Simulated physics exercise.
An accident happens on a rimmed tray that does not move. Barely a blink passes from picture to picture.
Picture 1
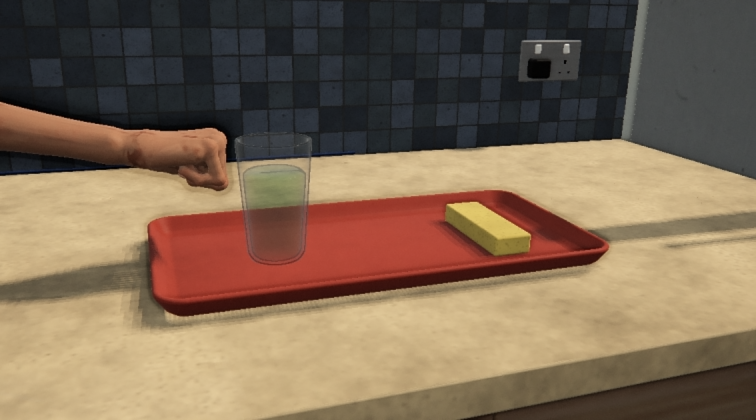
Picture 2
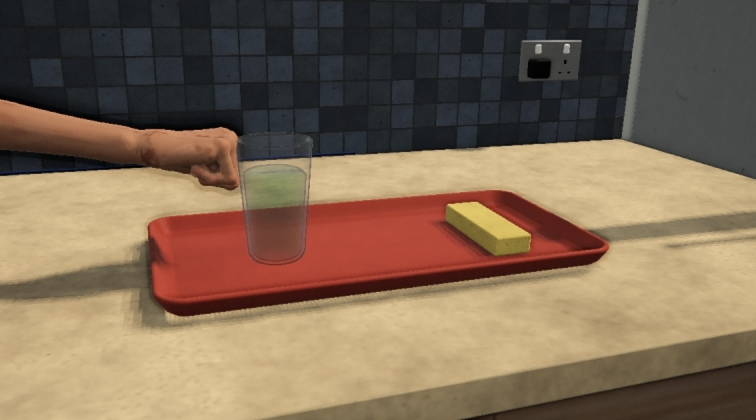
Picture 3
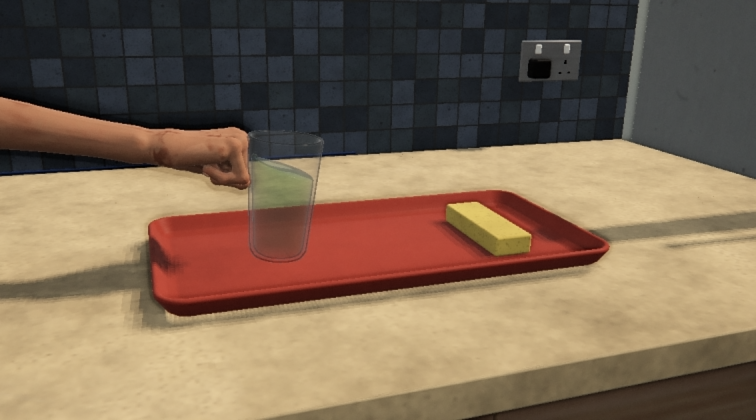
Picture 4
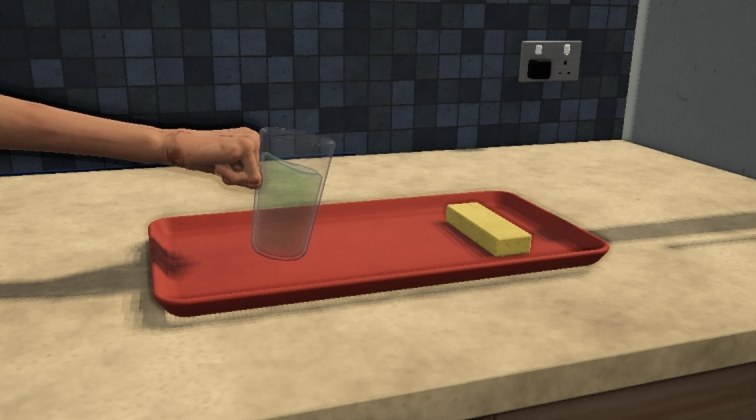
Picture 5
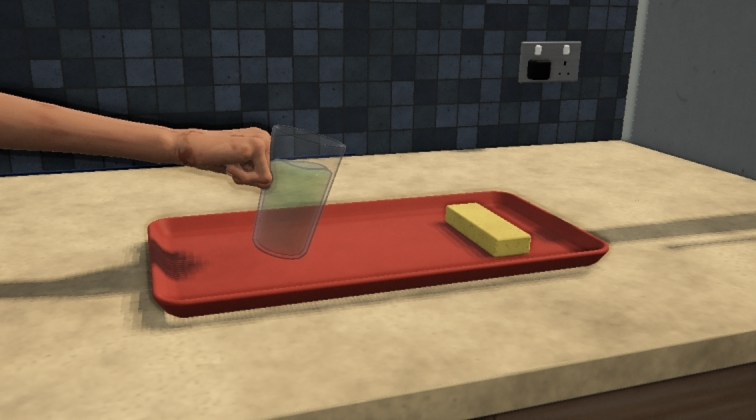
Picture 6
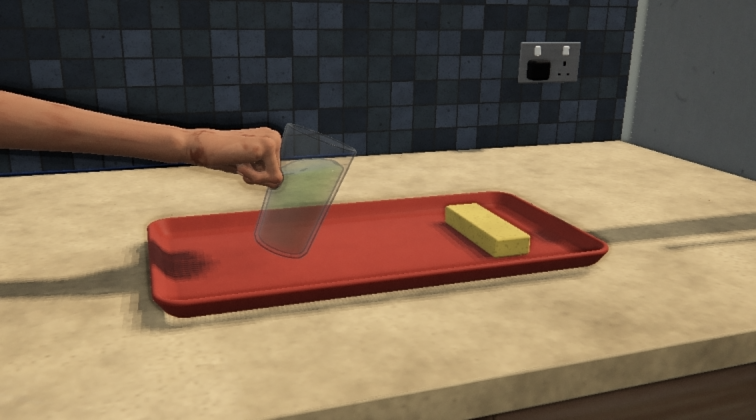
In this clip, a hand reaches in from the left and pushes the upper side of a clear glass of pale green liquid, tilting it steadily rightward on a red tray, while a yellow block at the right stays still.
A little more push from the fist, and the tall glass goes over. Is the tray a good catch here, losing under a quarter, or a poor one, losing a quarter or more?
A good catch.
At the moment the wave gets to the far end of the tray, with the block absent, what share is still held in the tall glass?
Roughly 60 per cent.
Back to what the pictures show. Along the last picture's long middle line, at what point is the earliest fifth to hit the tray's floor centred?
Close to (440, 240).
A moment on, the tall glass is falling and 100 per cent is in the glass, 0 on the tray and 0 above or beyond its rim.
Next, the tall glass lies on its side and 79 per cent is in the glass, 8 on the tray and 13 above or beyond its rim.
Then the tall glass lies on its side and 47 per cent is in the glass, 35 on the tray and 18 above or beyond its rim.
Later the tall glass lies on its side and 25 per cent is in the glass, 66 on the tray and 9 above or beyond its rim.
In the end 91 per cent is held by tray and glass, 9 is off the tray.
